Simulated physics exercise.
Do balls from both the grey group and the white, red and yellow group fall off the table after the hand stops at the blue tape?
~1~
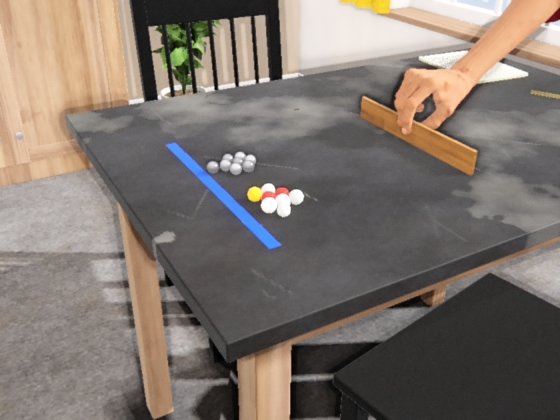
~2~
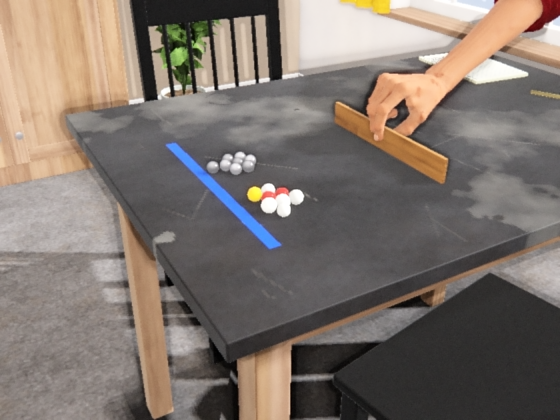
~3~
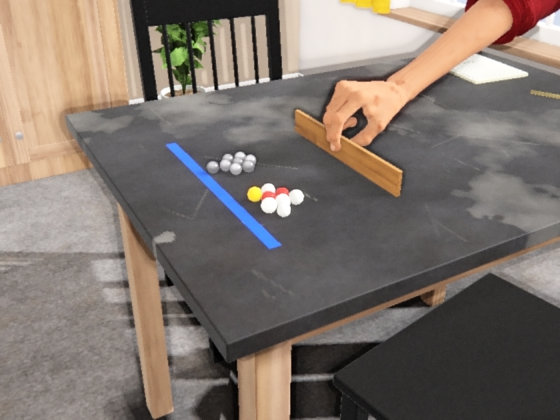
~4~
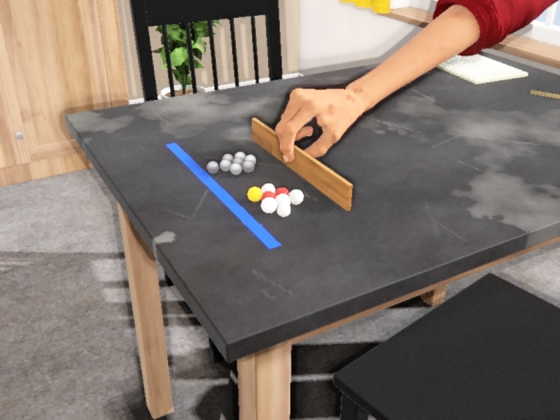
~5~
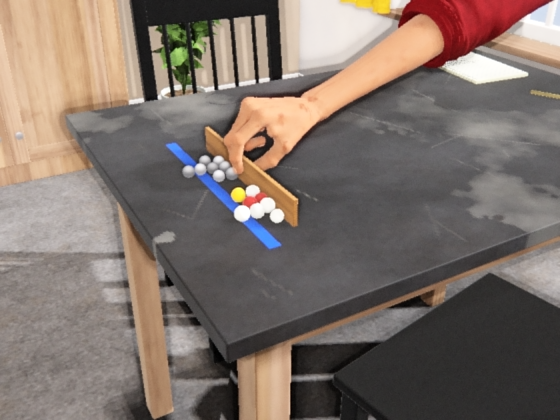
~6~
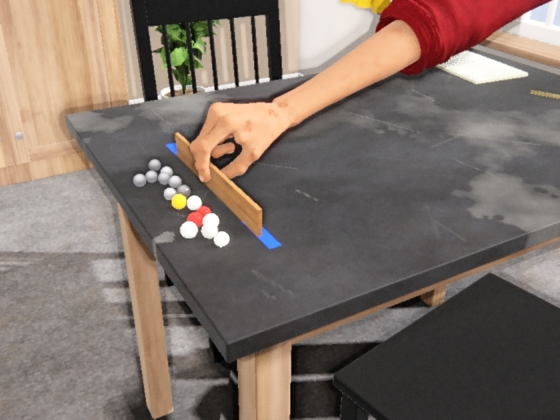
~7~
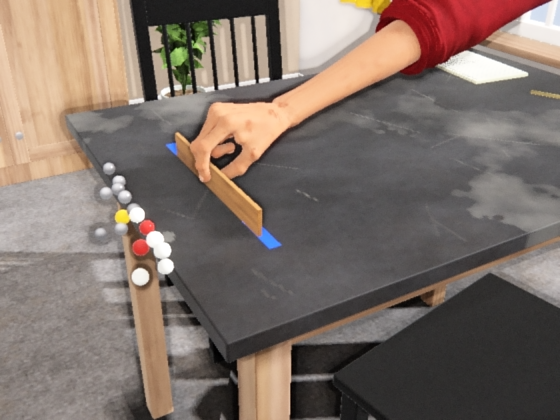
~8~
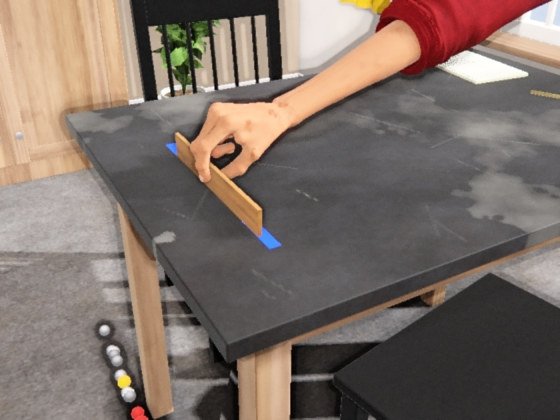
Yes, balls from both groups keep rolling after the wooden strip stops at the tape, and they drop over the left edge of the table.
